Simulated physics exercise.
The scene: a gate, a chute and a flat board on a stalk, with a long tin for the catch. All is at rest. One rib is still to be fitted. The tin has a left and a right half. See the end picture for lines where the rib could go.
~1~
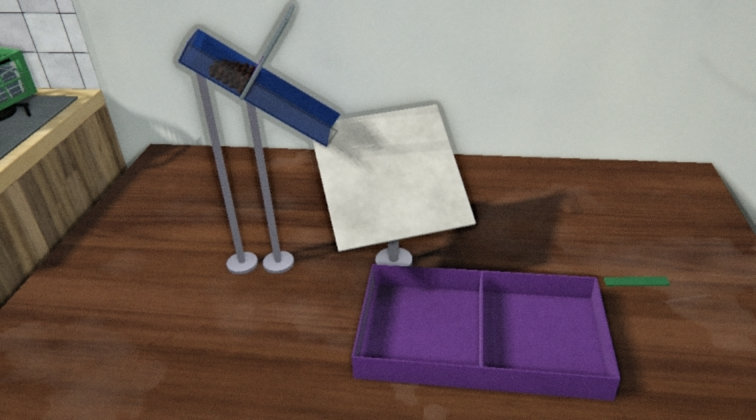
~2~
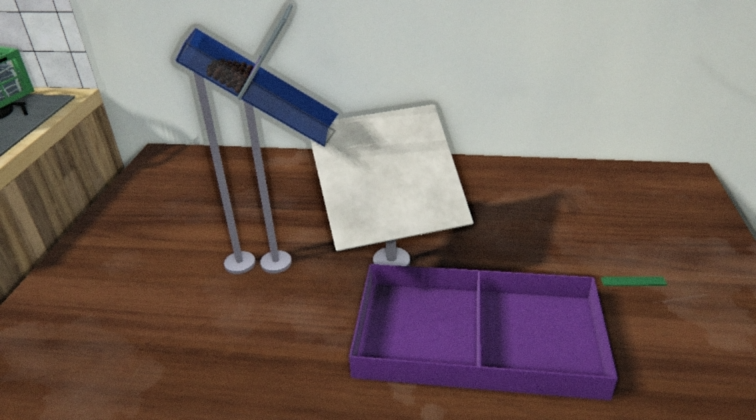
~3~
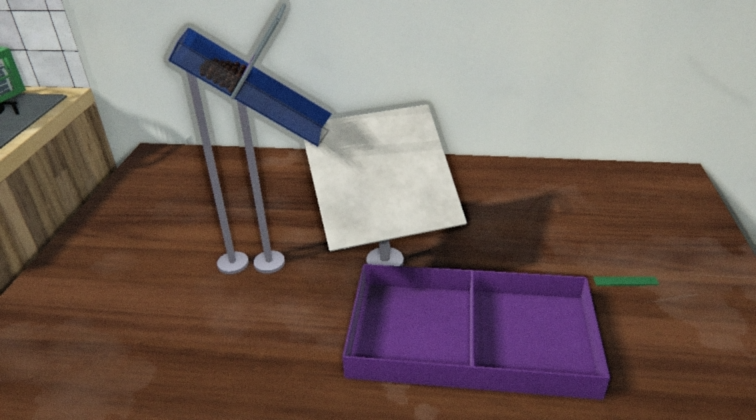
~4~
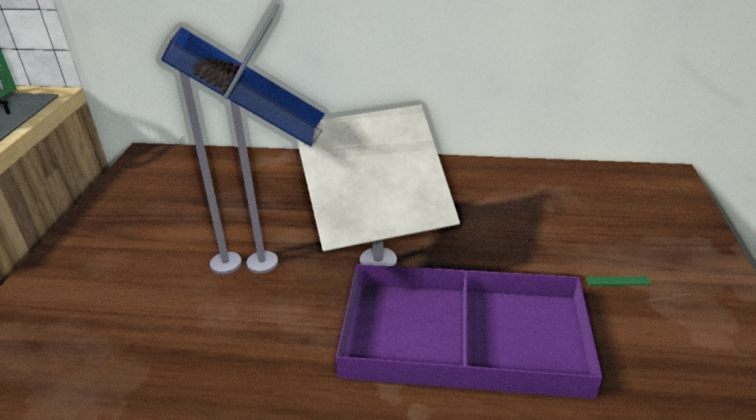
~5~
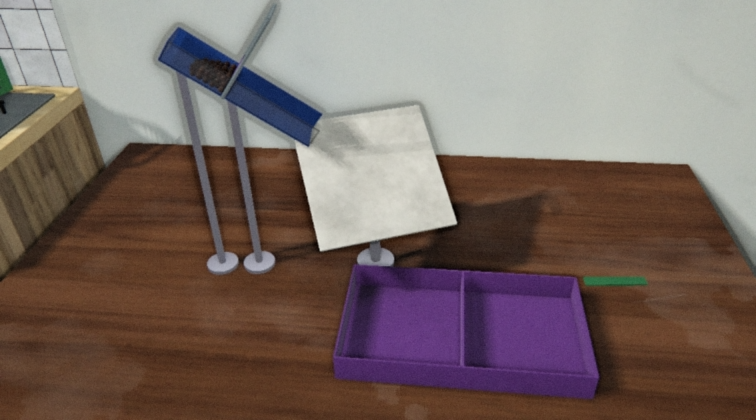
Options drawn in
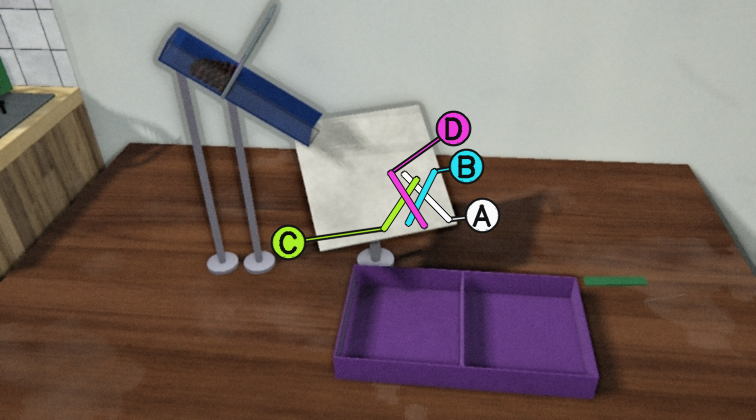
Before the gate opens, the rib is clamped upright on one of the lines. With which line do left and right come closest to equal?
The answer is line A.
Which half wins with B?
Left.
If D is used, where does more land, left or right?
Left.
On the marked copy, line A from (404, 174) to (448, 219); line B from (434, 171) to (408, 223); line C from (416, 179) to (384, 228); line D from (390, 173) to (424, 225).
With A, of what is caught, roughly a third in the left half, roughly two thirds in the right.
With B, of what is caught, almost all in the left half, just a few in the right.
With C, of what is caught, almost all in the left half, about a tenth in the right.
With D, of what is caught, almost all in the left half, about a tenth in the right.
